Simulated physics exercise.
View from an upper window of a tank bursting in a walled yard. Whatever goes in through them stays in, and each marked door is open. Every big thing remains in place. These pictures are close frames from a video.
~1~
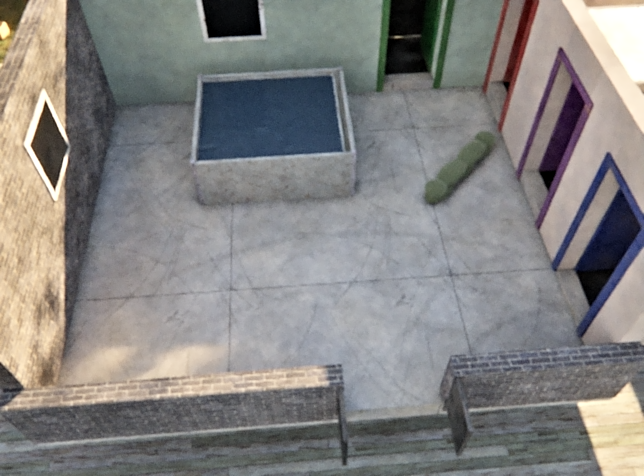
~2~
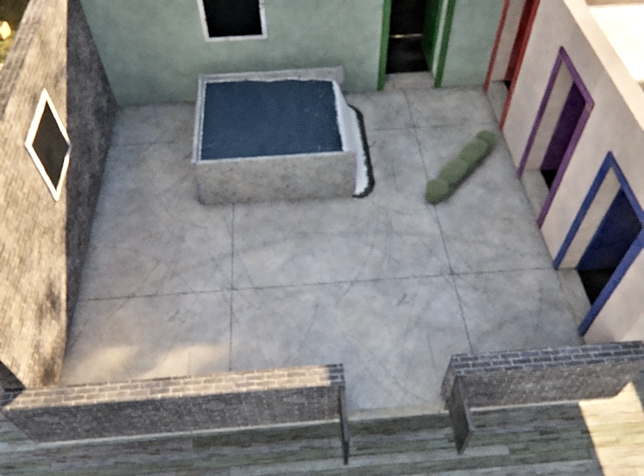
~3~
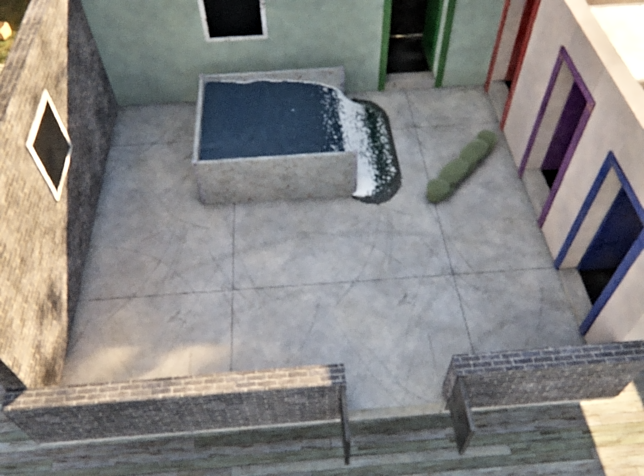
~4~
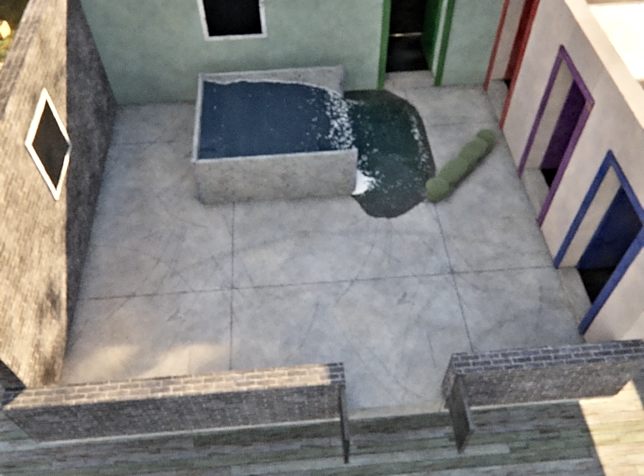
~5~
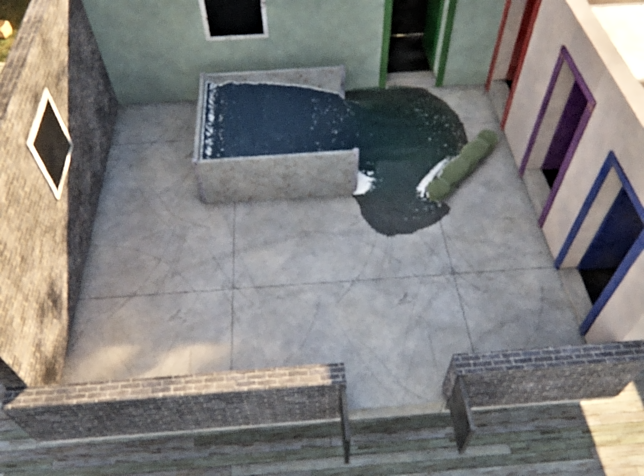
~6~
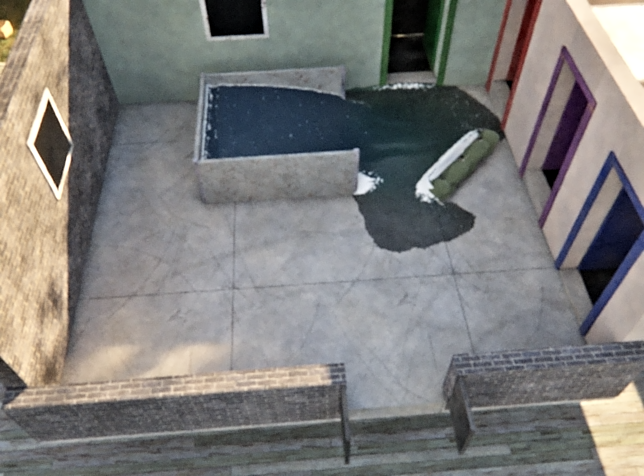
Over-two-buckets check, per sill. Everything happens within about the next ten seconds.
Green door: Over, red door: Over, purple door: Within two, blue door: Over.
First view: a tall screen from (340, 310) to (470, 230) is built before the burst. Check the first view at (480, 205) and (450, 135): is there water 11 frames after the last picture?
As listed: Awash, covered.
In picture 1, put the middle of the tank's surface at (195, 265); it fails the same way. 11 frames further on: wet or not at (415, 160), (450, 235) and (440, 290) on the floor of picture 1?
In that order: Reached by the flood, reached by the flood, reached by the flood.
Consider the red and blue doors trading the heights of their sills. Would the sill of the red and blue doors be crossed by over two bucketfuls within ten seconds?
With the sills traded, the red door overflows the limit and the blue door stays within it.
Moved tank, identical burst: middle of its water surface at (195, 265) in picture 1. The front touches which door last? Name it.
My answer: The green one.
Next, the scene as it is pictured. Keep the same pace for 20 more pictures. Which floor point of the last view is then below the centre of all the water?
Roughly (409, 162) in the last picture.
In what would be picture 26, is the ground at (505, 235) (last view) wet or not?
Call it swamped.
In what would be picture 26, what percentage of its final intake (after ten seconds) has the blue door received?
I'd say some 20 per cent.
A moment on, water covers 30 % of the floor; the green door wet at the sill, nothing in, the red door over two buckets in, the purple door wet at the sill, nothing in, the blue door not reached.
Next, water covers 40 % of the floor; the green door under two buckets in, the red door far over two buckets in, the purple door wet at the sill, nothing in, the blue door under two buckets in.
Then, water covers 50 % of the floor; the green door far over two buckets in, the red door far over two buckets in, the purple door wet at the sill, nothing in, the blue door under two buckets in.
Later, water covers 75 % of the floor; the green door far over two buckets in, the red door far over two buckets in, the purple door wet at the sill, nothing in, the blue door over two buckets in.
In the end, water covers 95 % of the floor; the green door far over two buckets in, the red door far over two buckets in, the purple door wet at the sill, nothing in, the blue door far over two buckets in.
